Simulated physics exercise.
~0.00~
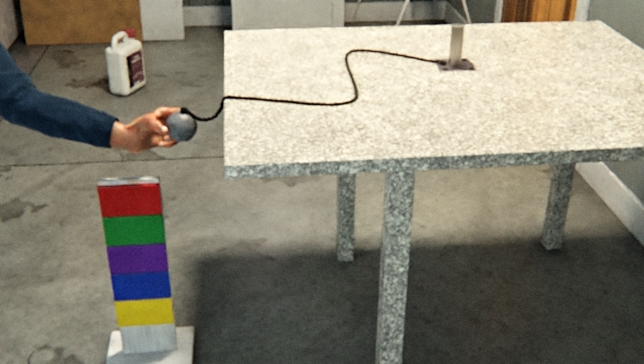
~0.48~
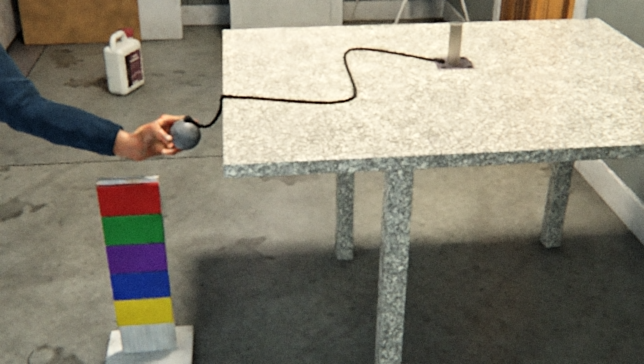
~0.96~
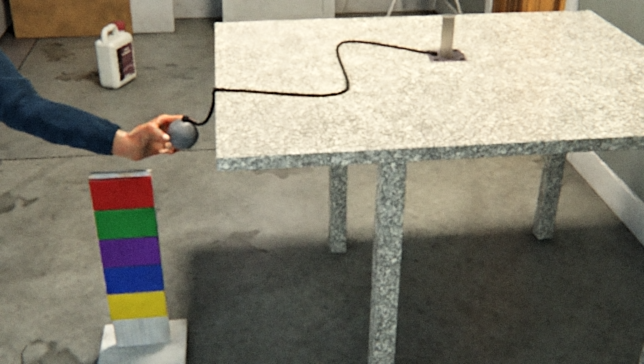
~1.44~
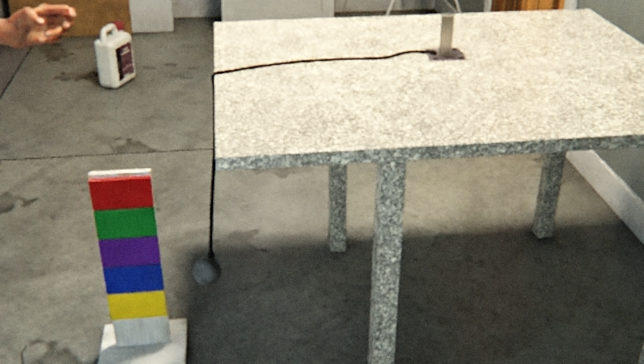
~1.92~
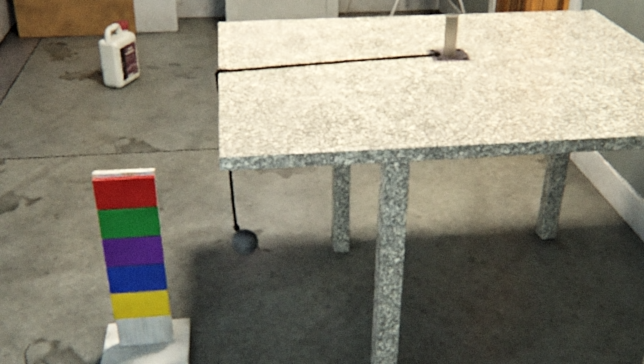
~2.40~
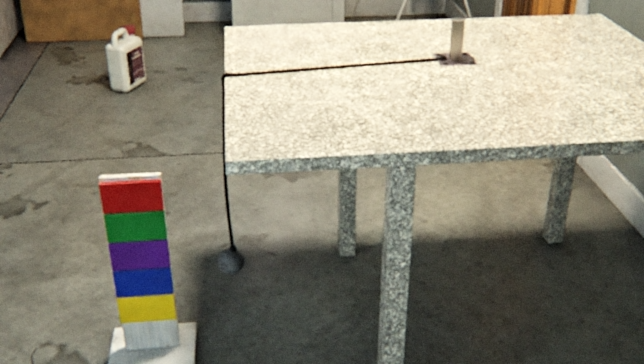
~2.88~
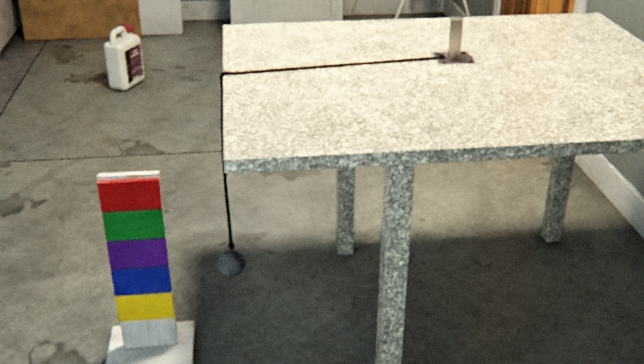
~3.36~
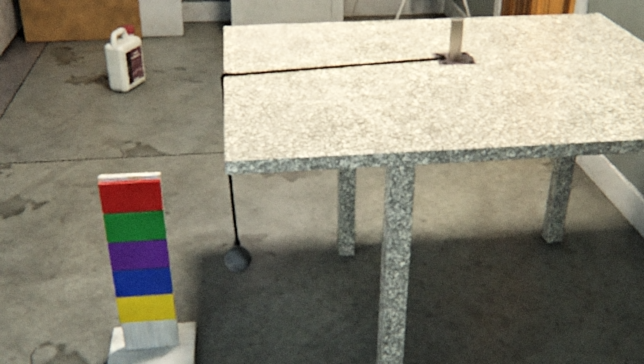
Grey ball on a dark cord dropping from a hand past a table edge, bouncing slightly and hanging level with the blue band.
